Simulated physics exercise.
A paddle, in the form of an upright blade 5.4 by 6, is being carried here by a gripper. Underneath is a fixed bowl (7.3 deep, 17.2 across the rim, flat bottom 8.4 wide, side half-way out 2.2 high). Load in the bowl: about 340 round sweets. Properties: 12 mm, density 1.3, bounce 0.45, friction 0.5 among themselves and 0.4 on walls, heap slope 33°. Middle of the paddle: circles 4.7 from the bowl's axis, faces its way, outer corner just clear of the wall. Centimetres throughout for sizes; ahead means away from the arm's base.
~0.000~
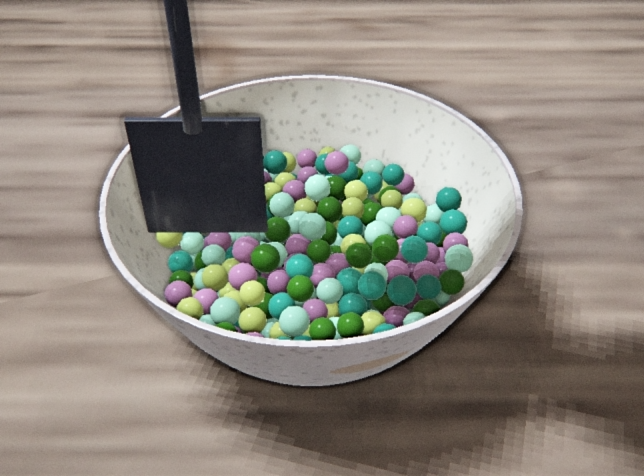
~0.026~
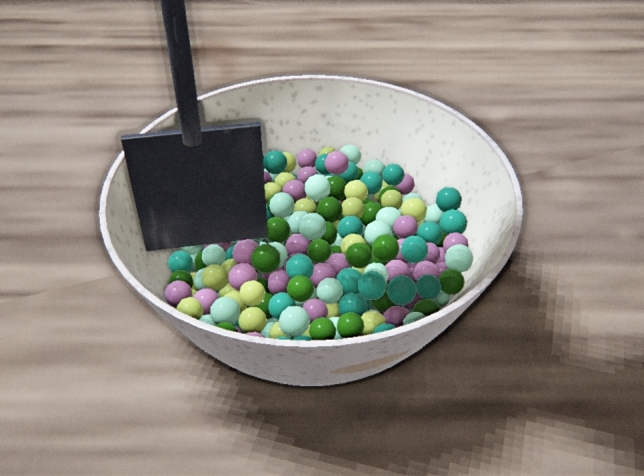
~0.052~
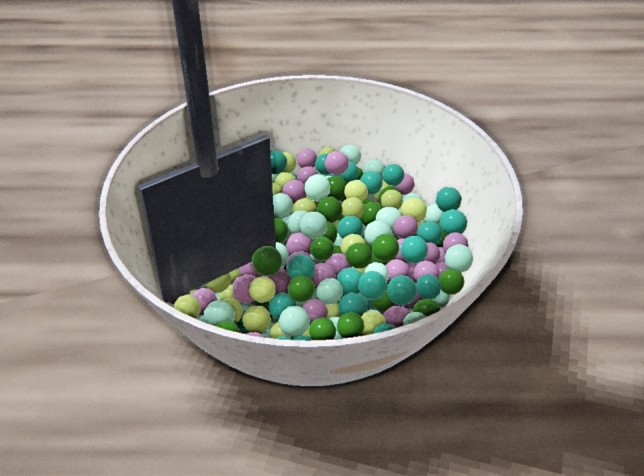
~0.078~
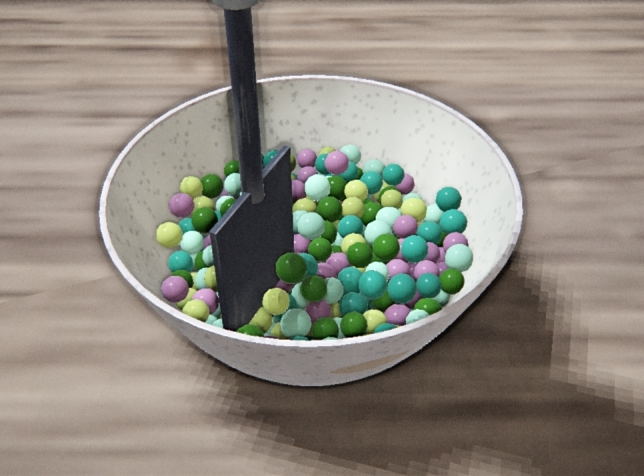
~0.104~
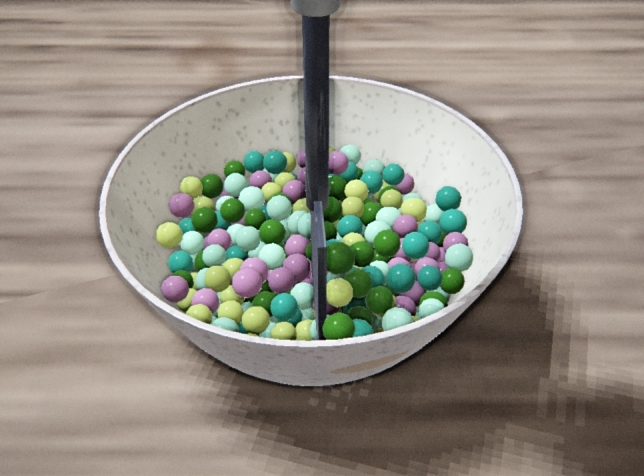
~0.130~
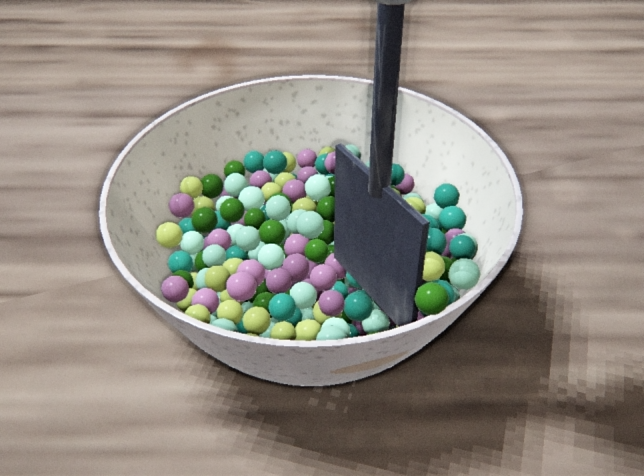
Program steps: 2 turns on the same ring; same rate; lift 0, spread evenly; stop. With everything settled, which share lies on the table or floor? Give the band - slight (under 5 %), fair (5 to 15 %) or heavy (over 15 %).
Band: Heavy.
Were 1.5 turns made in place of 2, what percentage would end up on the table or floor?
Then some 20 per cent.
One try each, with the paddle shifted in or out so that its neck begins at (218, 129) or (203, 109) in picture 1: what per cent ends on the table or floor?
Near 55 and 45 in a hundred, one try each.
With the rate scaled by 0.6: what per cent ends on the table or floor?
15 %.
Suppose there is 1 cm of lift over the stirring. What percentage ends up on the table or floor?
Roughly 10 per cent.
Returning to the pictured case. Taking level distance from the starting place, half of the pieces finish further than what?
I'd estimate close to 1 cm.
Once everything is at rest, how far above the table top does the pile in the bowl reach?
About 5.5 cm.
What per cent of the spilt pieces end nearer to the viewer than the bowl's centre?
Around 40 %.
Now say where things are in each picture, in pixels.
The first picture shows paddle neck at (187, 86), 0° round; upper third of the load around (318, 240), from x 170 to 460, top at y 155; 342 in the bowl.
The second picture shows paddle neck at (186, 97), 10° round; upper third of the load around (319, 240), from x 170 to 460, top at y 155.
The third picture shows paddle neck at (202, 127), 36° round; upper third of the load around (320, 242), from x 170 to 460, top at y 155.
The fourth picture shows paddle neck at (250, 152), 65° round; upper third of the load around (322, 242), from x 170 to 460, top at y 155.
The fifth picture shows paddle neck at (317, 160), 94° round; upper third of the load around (338, 243), from x 170 to 460, top at y 155.
The sixth picture shows paddle neck at (382, 147), 123° round; upper third of the load around (343, 236), from x 170 to 465, top at y 155; 342 in the bowl.
By 0.34 s, 353° round, highest piece 12 above the table; 311 in the bowl, 7 on the table or floor, 24 in flight or on the tool.
By 0.54 s, 223° round, highest piece 12 above the table; 275 in the bowl, 45 on the table or floor, 22 in flight or on the tool.
By 0.85 s, 0° round, highest piece 7 above the table; 268 in the bowl, 74 on the table or floor.
By 1.55 s, 0° round, highest piece 5 above the table; 268 in the bowl, 74 on the table or floor.
Final count, 268 in the bowl, 74 on the table or floor. That is 22 % on the table or floor.
